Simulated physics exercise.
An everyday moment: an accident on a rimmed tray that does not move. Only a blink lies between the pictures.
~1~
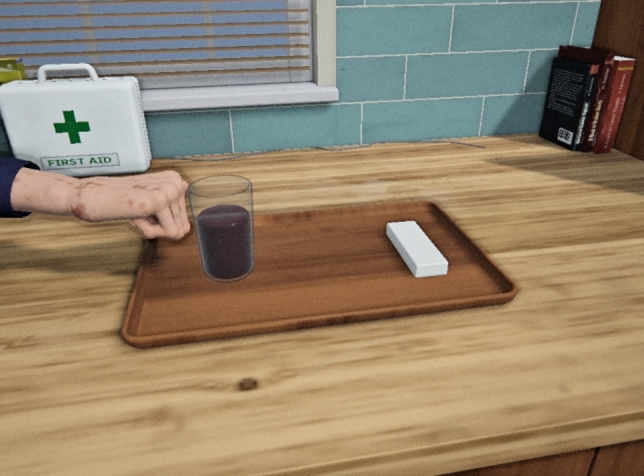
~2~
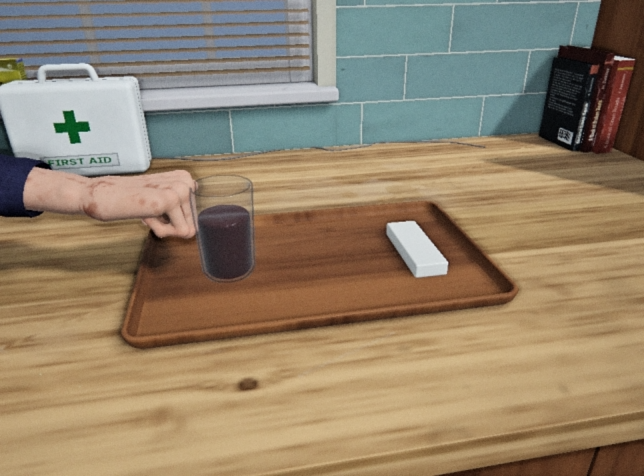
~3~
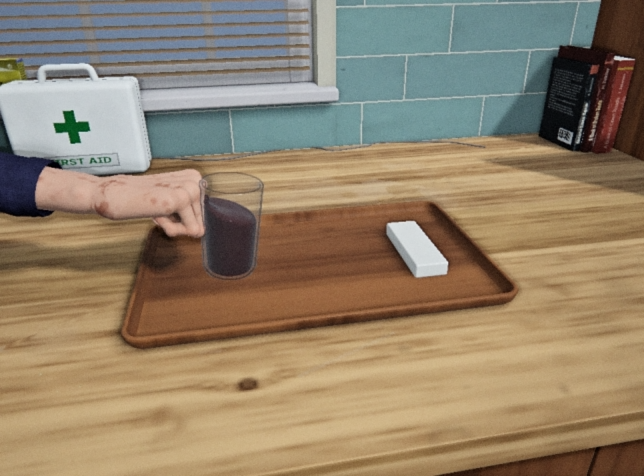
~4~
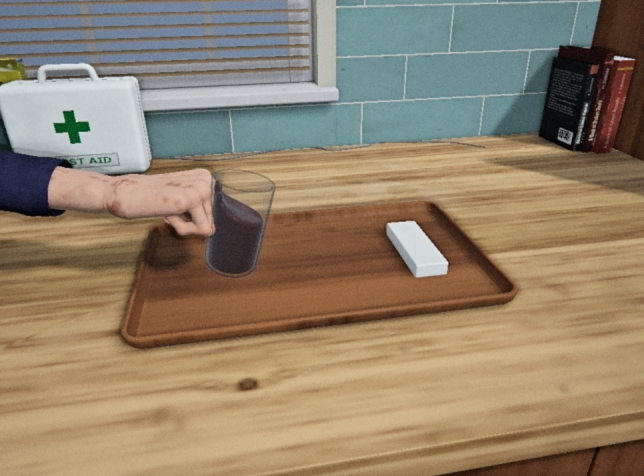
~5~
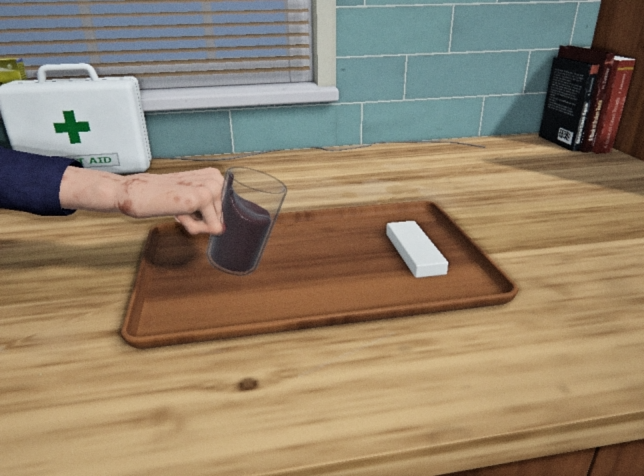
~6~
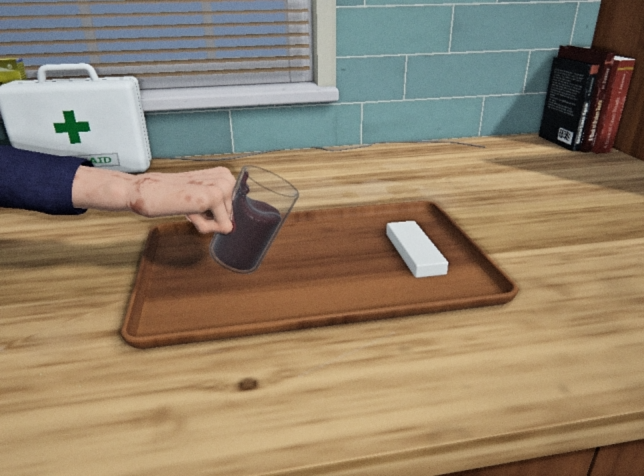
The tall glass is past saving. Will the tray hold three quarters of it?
In the end under a quarter gets off the tray.
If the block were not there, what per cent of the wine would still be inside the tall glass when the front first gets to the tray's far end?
Close to 50 per cent.
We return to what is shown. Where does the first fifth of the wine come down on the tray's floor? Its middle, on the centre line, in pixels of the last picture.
Around (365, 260).
A moment on, the tall glass lies on its side and 98 per cent is in the glass, 0 on the tray and 2 above or beyond its rim.
Next, the tall glass lies on its side and 55 per cent is in the glass, 27 on the tray and 18 above or beyond its rim.
Then the tall glass lies on its side and 27 per cent is in the glass, 43 on the tray and 30 above or beyond its rim.
Later the tall glass lies on its side and 15 per cent is in the glass, 69 on the tray and 16 above or beyond its rim.
Finally, 84 per cent is held by tray and glass, 16 is off the tray.
